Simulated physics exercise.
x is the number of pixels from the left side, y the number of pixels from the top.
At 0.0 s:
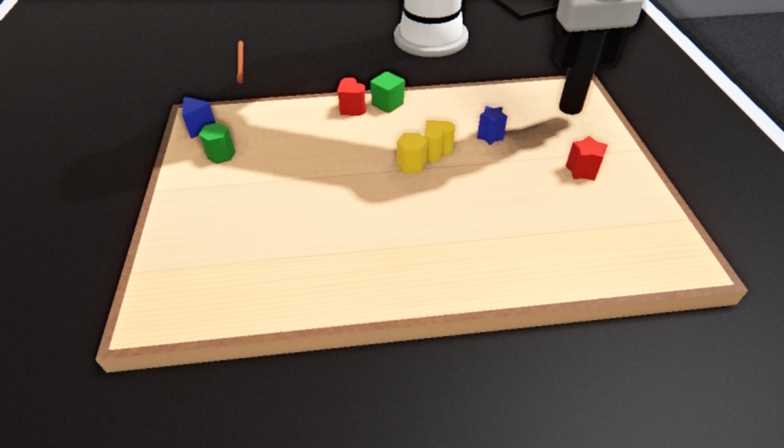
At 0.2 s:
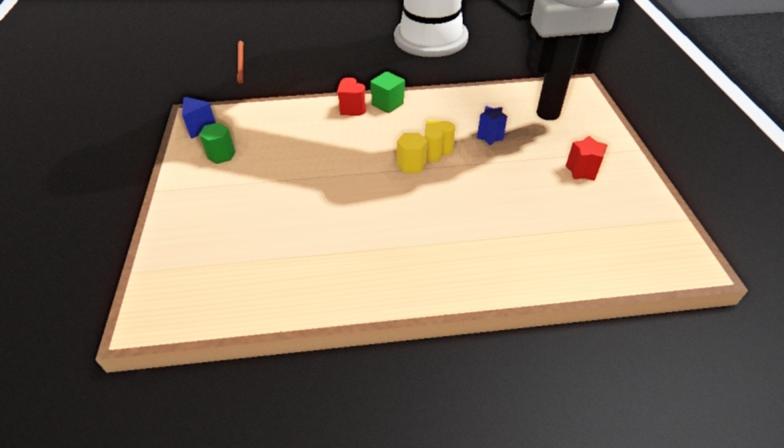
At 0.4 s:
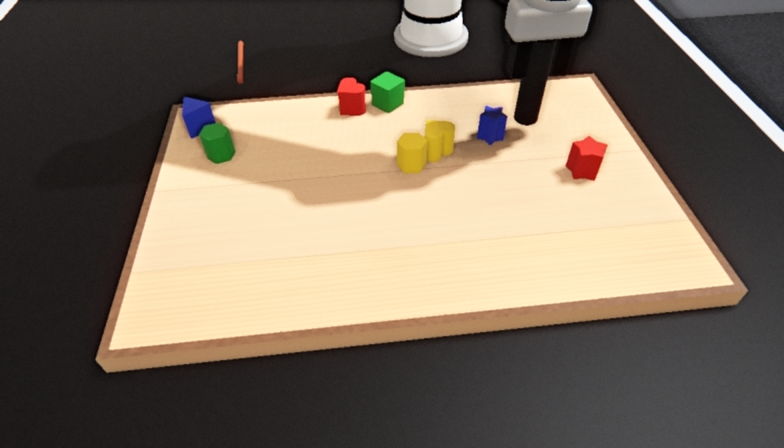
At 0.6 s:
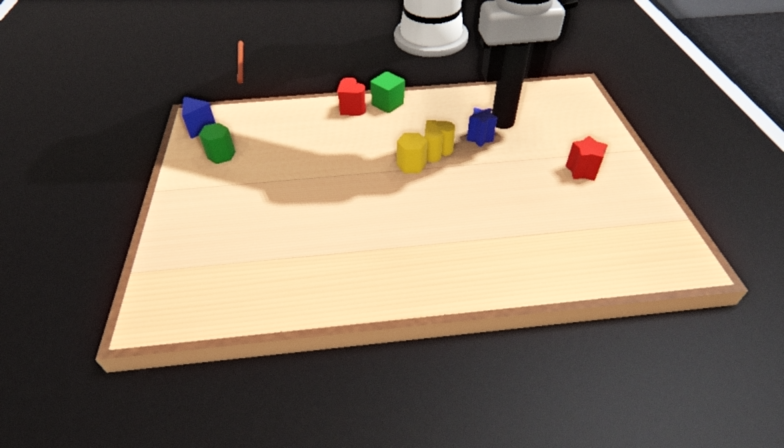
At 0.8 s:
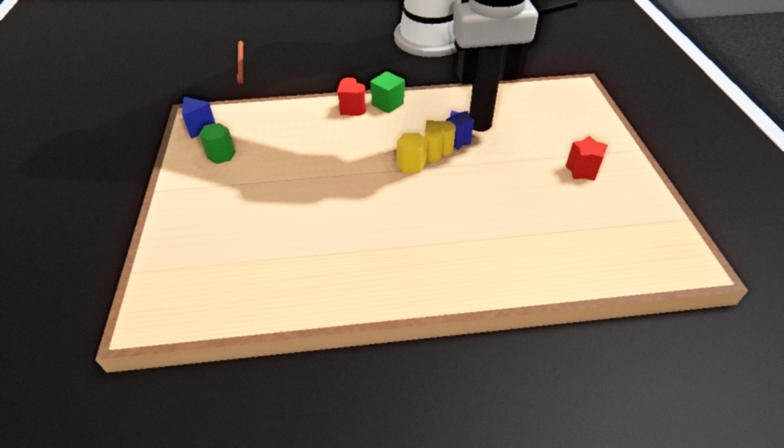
Black rod of a robot arm moving left across a wooden board, pushing a blue star block up against yellow blocks.
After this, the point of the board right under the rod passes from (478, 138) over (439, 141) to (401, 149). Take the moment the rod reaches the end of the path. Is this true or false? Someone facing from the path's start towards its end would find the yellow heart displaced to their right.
It is false.
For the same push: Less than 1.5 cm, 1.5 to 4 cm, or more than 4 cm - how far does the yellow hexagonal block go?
The block winds up beyond 4 cm from where it is now.
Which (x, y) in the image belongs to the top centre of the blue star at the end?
Top centre: (379, 122).
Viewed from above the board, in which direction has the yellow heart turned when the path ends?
It rotates counterclockwise.
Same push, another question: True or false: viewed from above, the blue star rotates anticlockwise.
That claim is false.
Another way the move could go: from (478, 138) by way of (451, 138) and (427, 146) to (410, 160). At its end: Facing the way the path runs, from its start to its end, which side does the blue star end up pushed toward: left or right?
Off to the right side.
The first path, step by step. One third of the way, rod at (453, 127); yellow hexagonal block at (396, 148); yellow heart at (416, 133), turned 20° anticlockwise; blue star at (432, 119).
Two thirds of the way, rod at (427, 131); yellow hexagonal block at (384, 157); yellow heart at (396, 140), turned 65° anticlockwise; blue star at (405, 120).
At the end, rod at (401, 137); yellow hexagonal block at (384, 159); yellow heart at (391, 141), turned 95° anticlockwise; blue star at (379, 122), turned 30° clockwise.
